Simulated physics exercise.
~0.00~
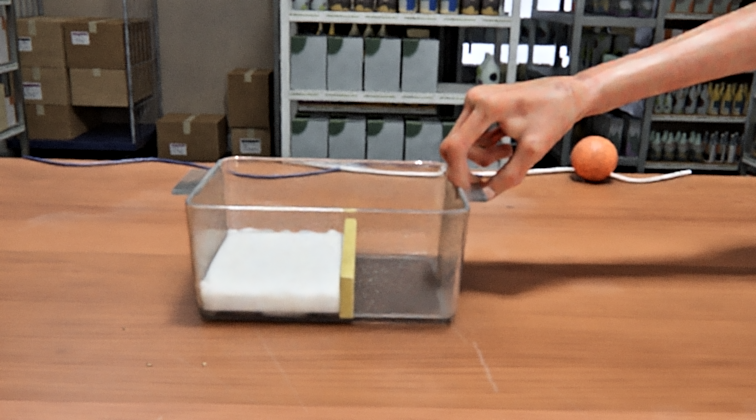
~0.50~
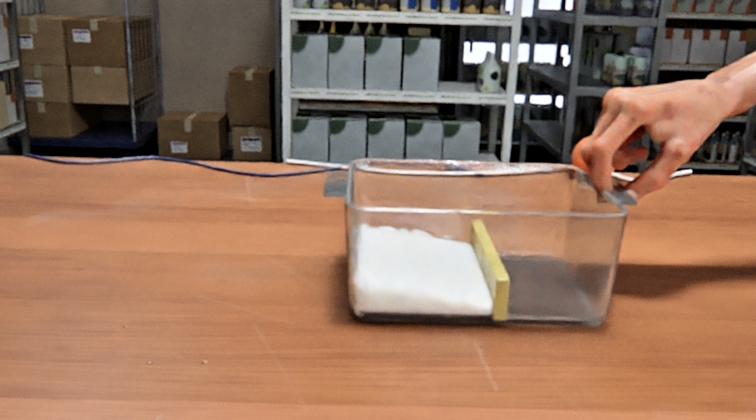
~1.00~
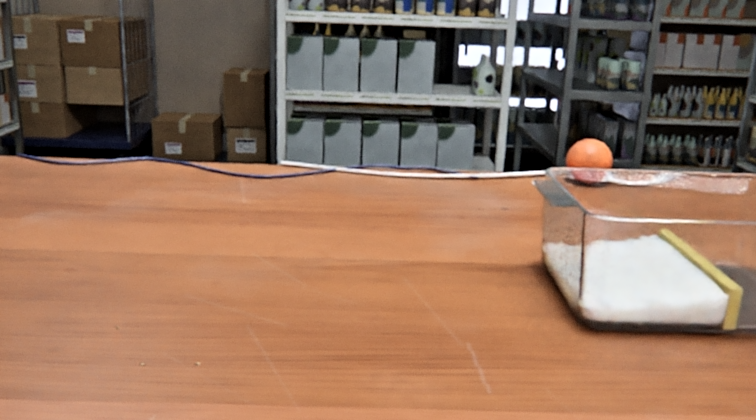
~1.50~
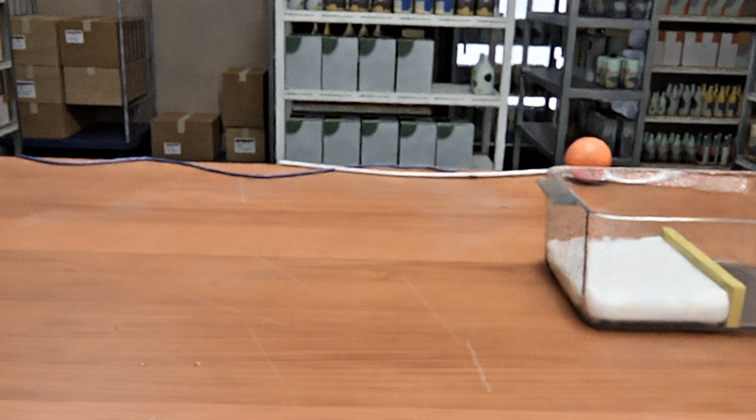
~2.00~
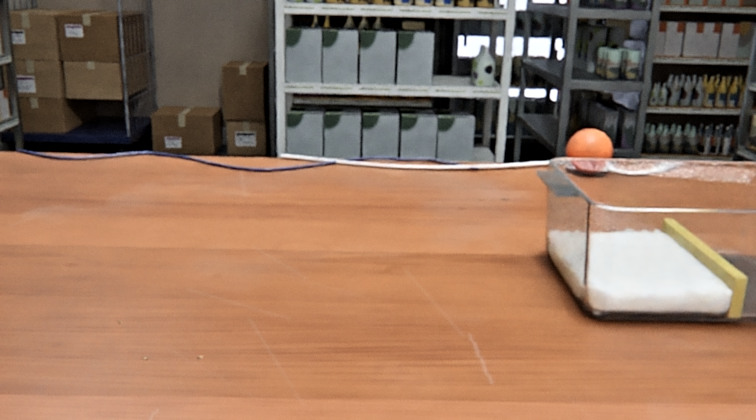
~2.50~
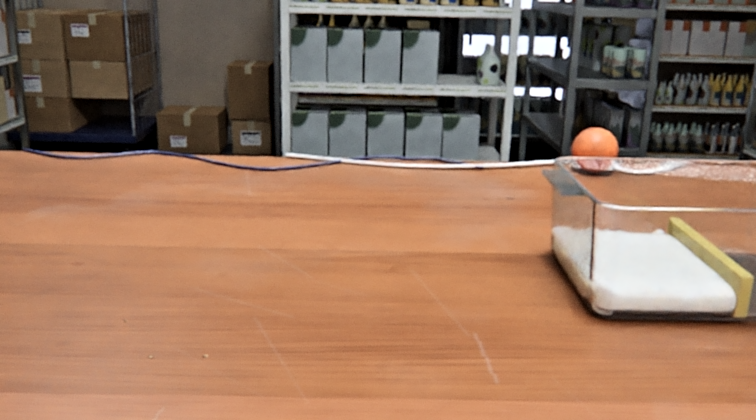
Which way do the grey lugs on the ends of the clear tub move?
The grey lugs move to the right along with the tub as the hand pulls it across the table.
